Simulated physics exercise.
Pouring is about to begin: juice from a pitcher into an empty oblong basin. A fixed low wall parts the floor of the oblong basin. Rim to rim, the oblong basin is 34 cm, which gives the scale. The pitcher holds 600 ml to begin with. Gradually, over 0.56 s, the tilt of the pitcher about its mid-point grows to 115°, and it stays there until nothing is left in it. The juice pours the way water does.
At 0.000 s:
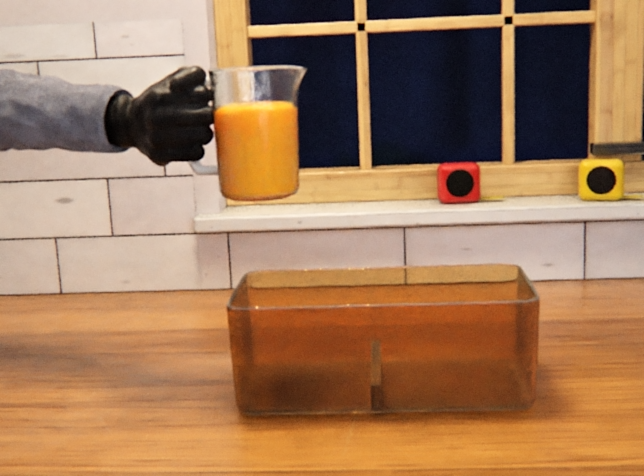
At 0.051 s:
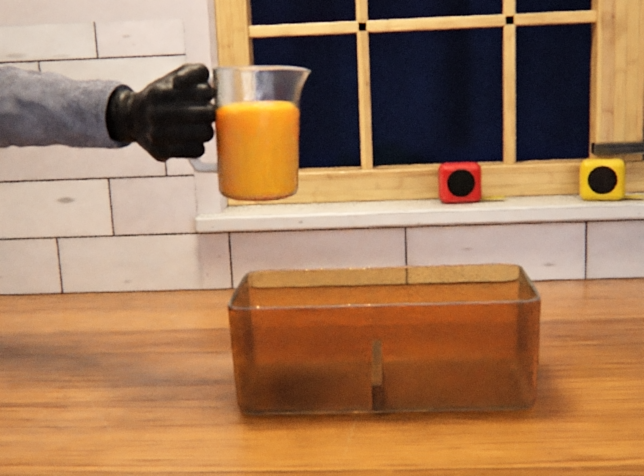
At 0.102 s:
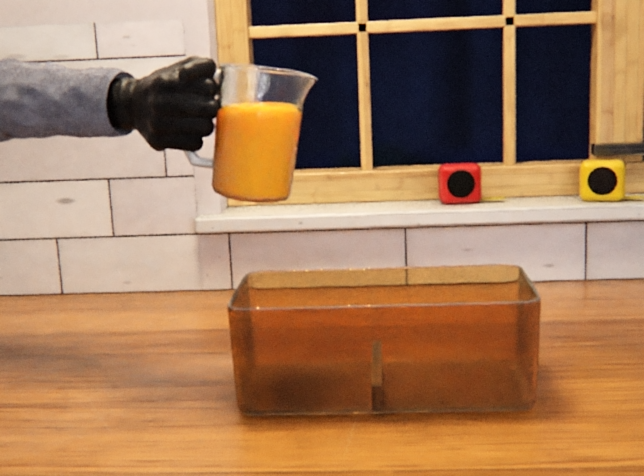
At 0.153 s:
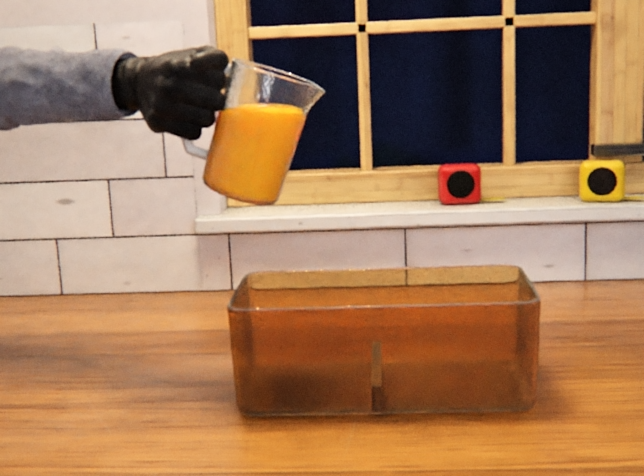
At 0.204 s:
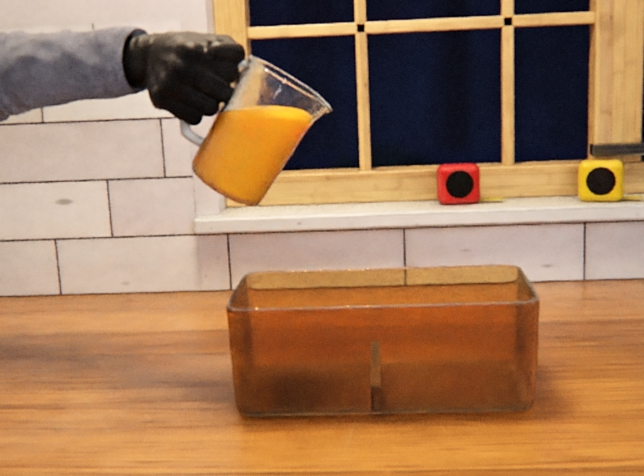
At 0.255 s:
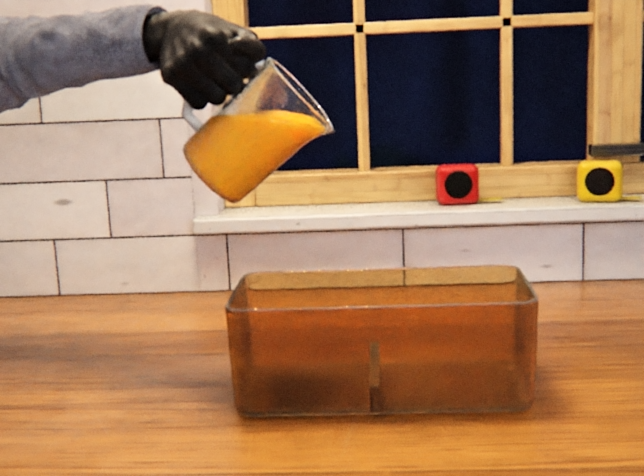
A black-gloved hand in a grey-blue sleeve reaches in from the left, holding a clear pitcher of orange juice before a white brick wall and a wood-framed window, seen level from the front. Below, an empty oblong basin with a low divider stands on a wooden counter, while red and yellow blocks sit on the sill. The hand gradually tilts the pitcher rightward, the juice reaching its lip, as the camera stays still.
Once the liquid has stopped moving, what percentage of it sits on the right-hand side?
About 84 per cent.
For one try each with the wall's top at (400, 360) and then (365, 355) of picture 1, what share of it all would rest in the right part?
The first gives near 35 per cent and the second near 90 per cent.
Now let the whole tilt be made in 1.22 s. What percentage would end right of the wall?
In that case, some 85 percent.
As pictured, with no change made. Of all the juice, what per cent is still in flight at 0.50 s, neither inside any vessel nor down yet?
32 per cent.
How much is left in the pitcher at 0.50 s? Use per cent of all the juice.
I'd put it near 58 percent.
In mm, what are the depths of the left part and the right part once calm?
Around 2 mm deep on the left, around 18 mm deep on the right.
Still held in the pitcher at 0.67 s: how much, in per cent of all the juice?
Around 12 in a hundred.
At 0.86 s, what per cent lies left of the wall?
I'd put it near 9 percent.
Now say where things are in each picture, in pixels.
Tilt 0°; pouring edge (306, 68); surface from (217, 107) to (295, 104); the oblong basin's rim runs from (237, 290) to (529, 282); the wall's top is at (376, 362), in the first picture.
Tilt 2°; pouring edge (310, 70); surface from (219, 107) to (297, 104), in the second picture.
Tilt 9°; pouring edge (317, 77); surface from (221, 107) to (300, 107), in the third picture.
Tilt 20°; pouring edge (326, 90); surface from (222, 113) to (305, 110), in the fourth picture.
Tilt 34°; pouring edge (333, 108); surface from (212, 129) to (313, 113), in the fifth picture.
Tilt 49°; pouring edge (335, 131); surface from (193, 137) to (322, 122), in the sixth picture.
After 0.50 s the tilt is 111° and 58 per cent is still to pour, 0 is left of the wall and 9 right of it.
After 0.67 s the tilt is 115° and 12 per cent is still to pour, 7 is left of the wall and 58 right of it.
After 0.86 s the tilt is 115° and 1 per cent is still to pour, 9 is left of the wall and 83 right of it.
After 1.06 s the tilt is 115° and 0 per cent is still to pour, 12 is left of the wall and 84 right of it.
In the end 13 per cent lies left of the wall, 84 right of it and 4 outside.
